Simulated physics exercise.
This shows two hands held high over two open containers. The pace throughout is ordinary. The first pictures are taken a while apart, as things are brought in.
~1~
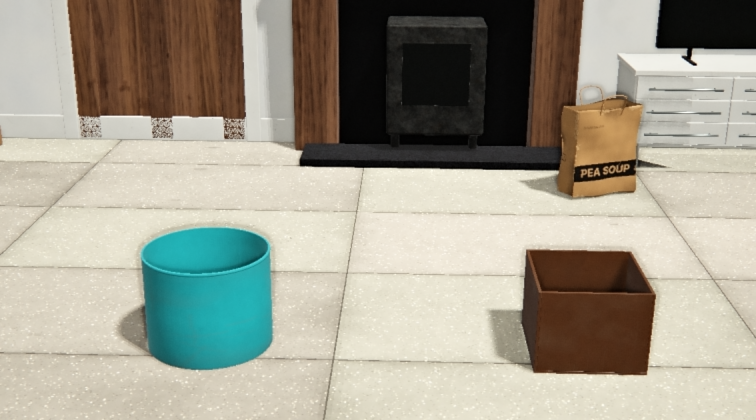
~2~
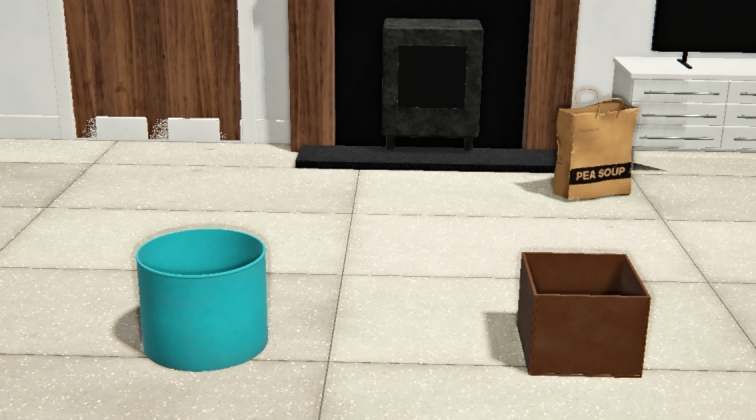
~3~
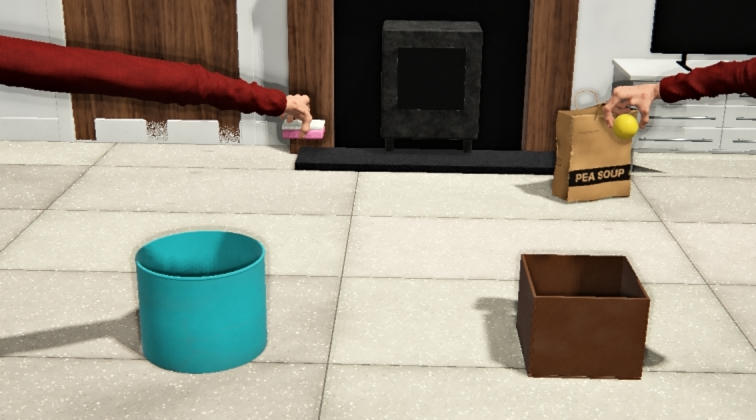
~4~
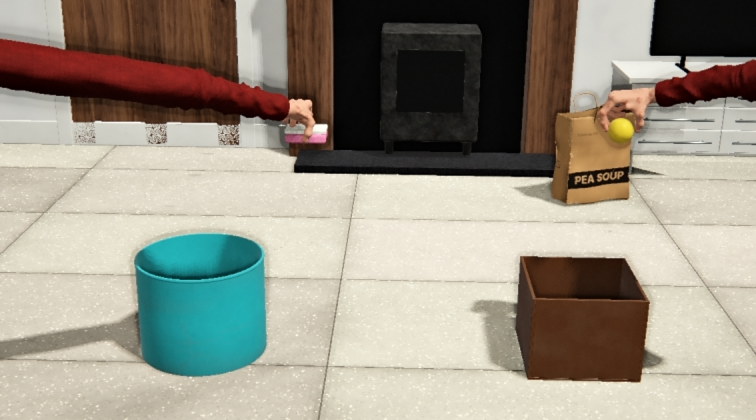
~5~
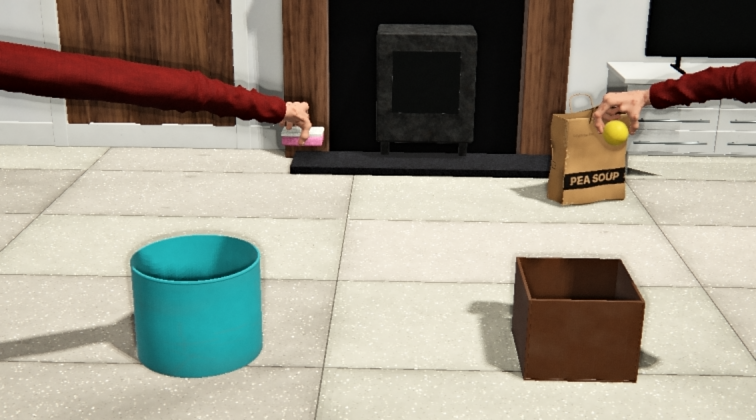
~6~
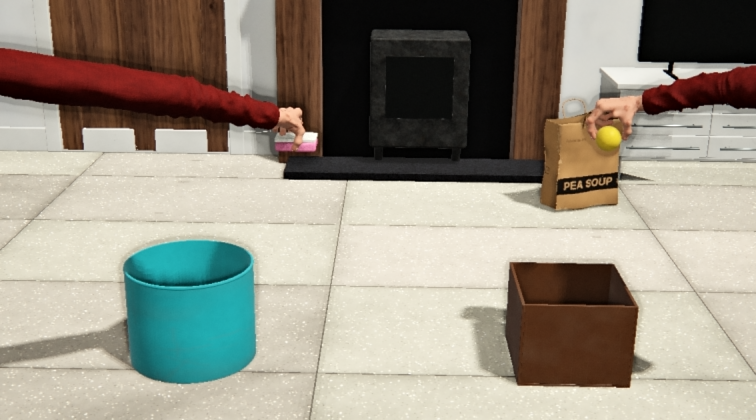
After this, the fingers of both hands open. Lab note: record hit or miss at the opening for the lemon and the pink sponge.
Lemon: Hit; pink sponge: Miss.
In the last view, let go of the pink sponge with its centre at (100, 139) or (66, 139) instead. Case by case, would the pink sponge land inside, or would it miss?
In turn it ends up outside; falls beside it.
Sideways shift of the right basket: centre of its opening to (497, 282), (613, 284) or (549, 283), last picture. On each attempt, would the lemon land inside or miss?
Each spot in order, it finishes off target then finishes in the opening then finishes in the opening.
Then, 0.20 s after the last picture, lemon falling near (604, 185); pink sponge falling near (297, 189).
Then, 0.32 s after the last picture, lemon falling near (596, 277); pink sponge falling near (298, 279).
At rest, the lemon drops into the container, near (590, 348); the pink sponge ends up outside, near (300, 350).
